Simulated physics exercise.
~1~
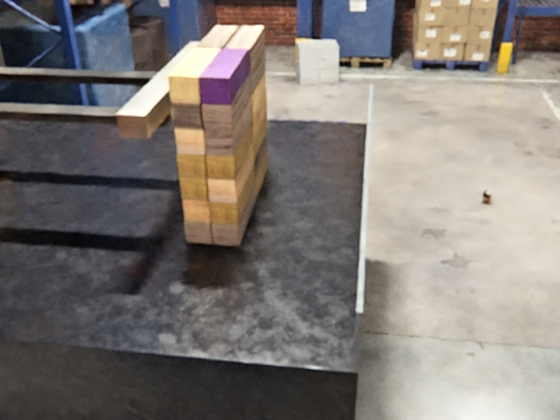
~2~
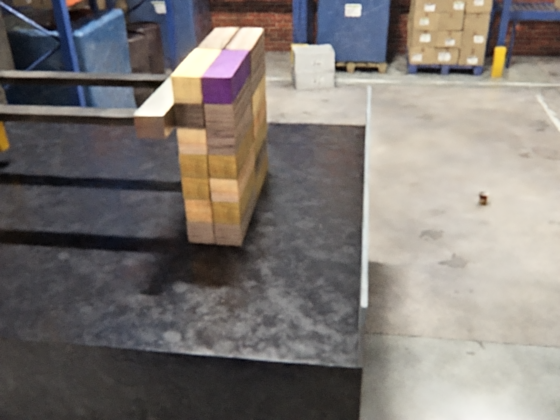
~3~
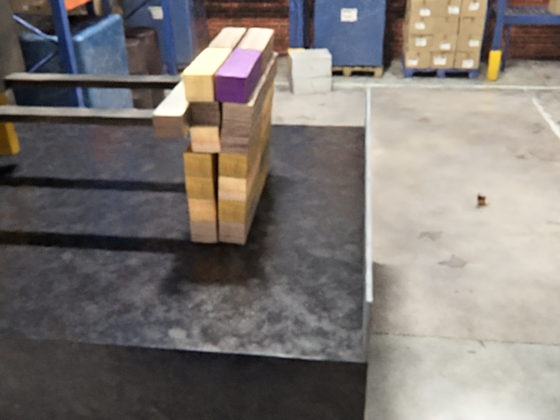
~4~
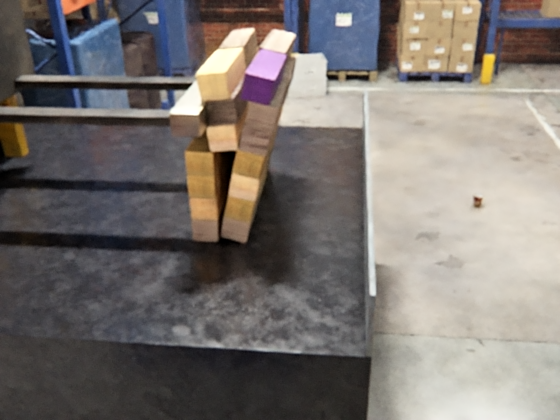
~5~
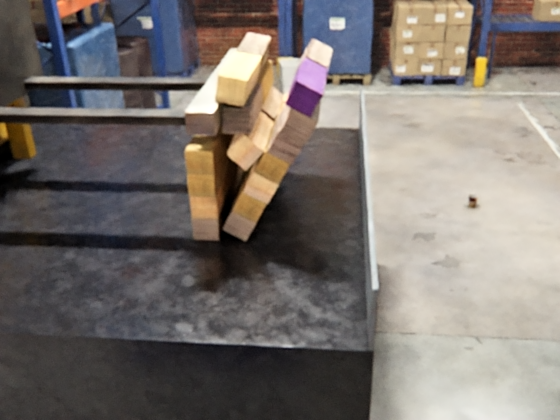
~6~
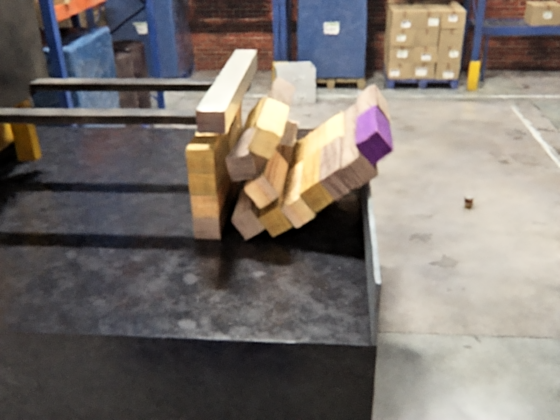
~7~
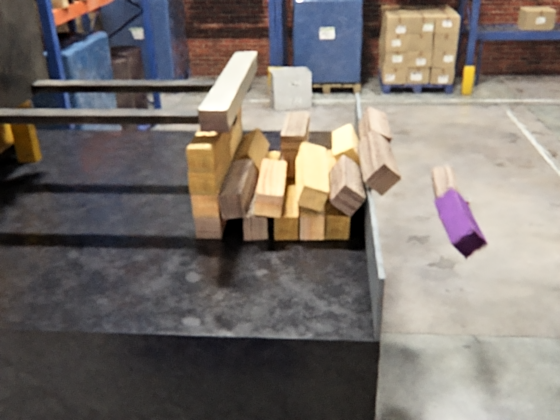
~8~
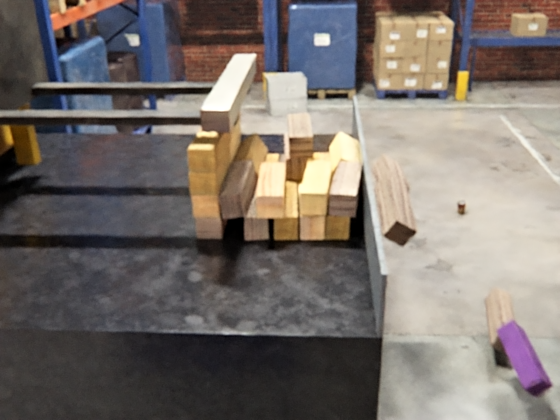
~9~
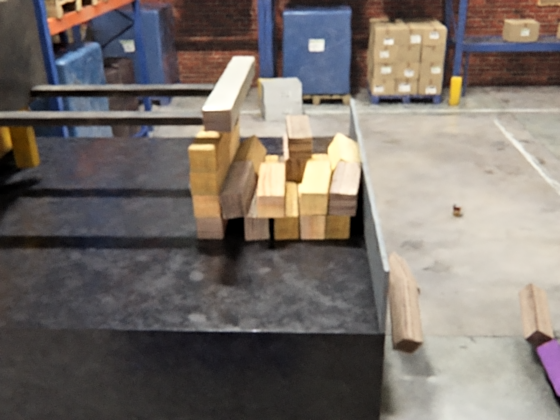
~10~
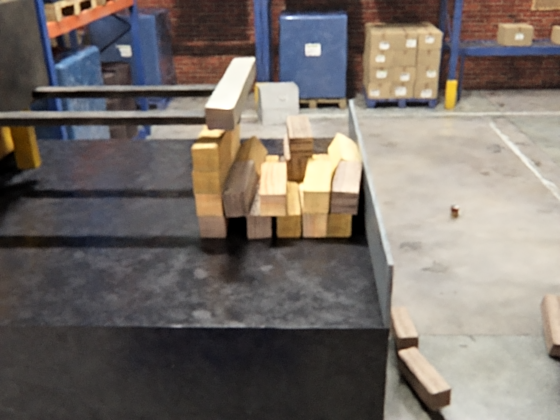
A beam pushes a stack of wooden blocks over, and a few drop off the platform.
